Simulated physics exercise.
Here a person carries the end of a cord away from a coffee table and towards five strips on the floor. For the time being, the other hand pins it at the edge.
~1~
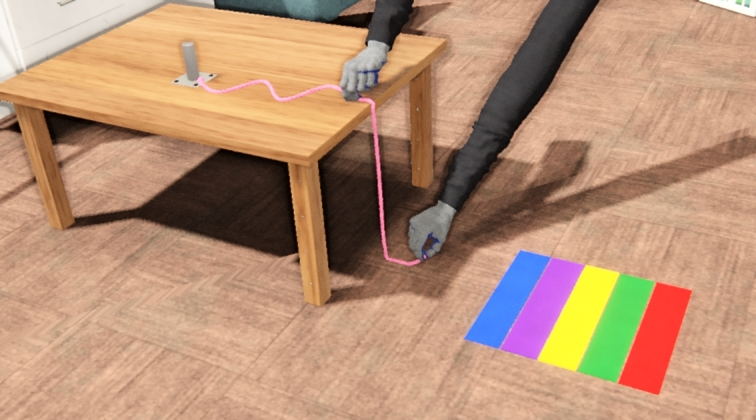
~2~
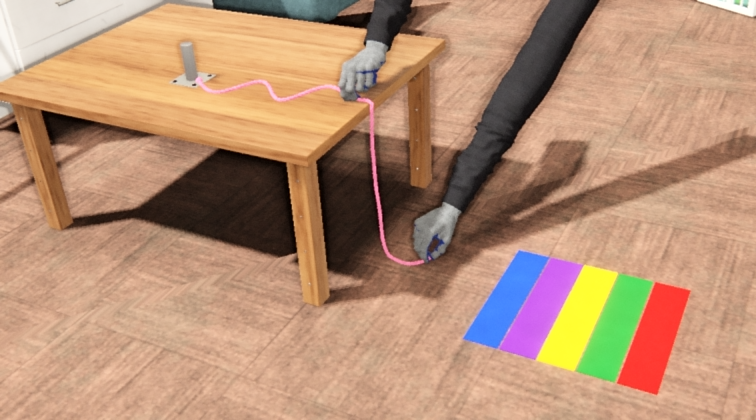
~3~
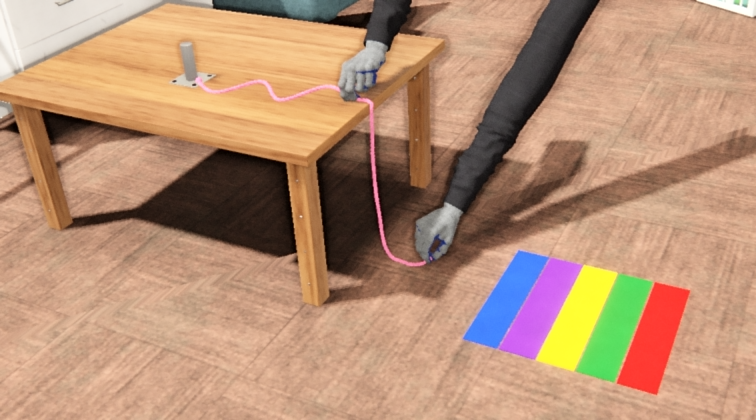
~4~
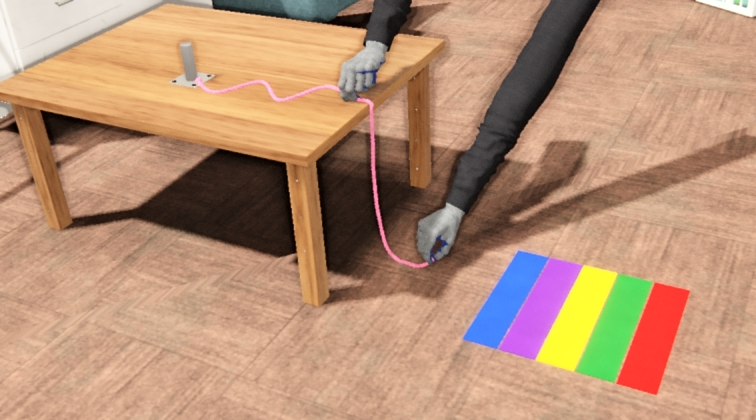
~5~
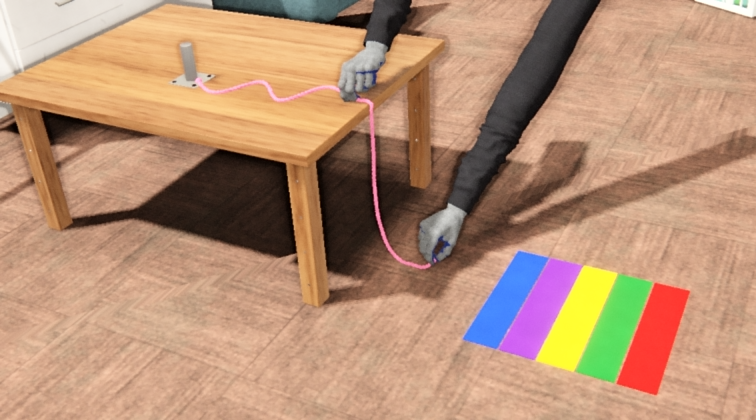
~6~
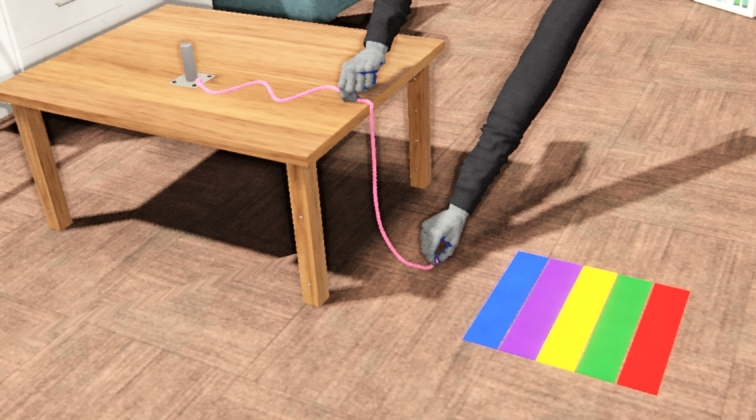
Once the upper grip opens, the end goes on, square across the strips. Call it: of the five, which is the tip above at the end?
The green strip.
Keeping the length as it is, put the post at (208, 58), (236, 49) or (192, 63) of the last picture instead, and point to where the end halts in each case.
In order, near (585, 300), (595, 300) and (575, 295).
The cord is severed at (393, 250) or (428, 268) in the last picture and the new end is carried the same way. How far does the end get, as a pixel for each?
Try one: (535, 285); try two: (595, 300).
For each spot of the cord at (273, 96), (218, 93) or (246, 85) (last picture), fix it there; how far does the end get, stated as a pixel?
(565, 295), (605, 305) and (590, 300).
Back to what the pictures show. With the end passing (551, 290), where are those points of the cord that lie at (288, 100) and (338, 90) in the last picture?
(334, 98) and (374, 126), approximately.
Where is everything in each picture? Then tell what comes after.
The first frame shows end (425, 257); blue (492, 326); purple (528, 336); yellow (566, 346); green (605, 357); red (646, 368).
The second frame shows end (429, 258); cord through (212, 92) (270, 88) (317, 89) (371, 110) (375, 175) (383, 240).
The third frame shows end (431, 259).
The fourth frame shows end (433, 259); cord through (212, 92) (269, 88) (317, 89) (371, 110) (374, 176) (384, 241).
The fifth frame shows end (435, 260).
The sixth frame shows end (437, 261); cord through (212, 92) (269, 88) (317, 90) (371, 110) (375, 176) (388, 241).
Soon after, end near (551, 290); over purple.
After that, end near (591, 300); over yellow.
At the stop, end near (617, 306); over green. The green one.
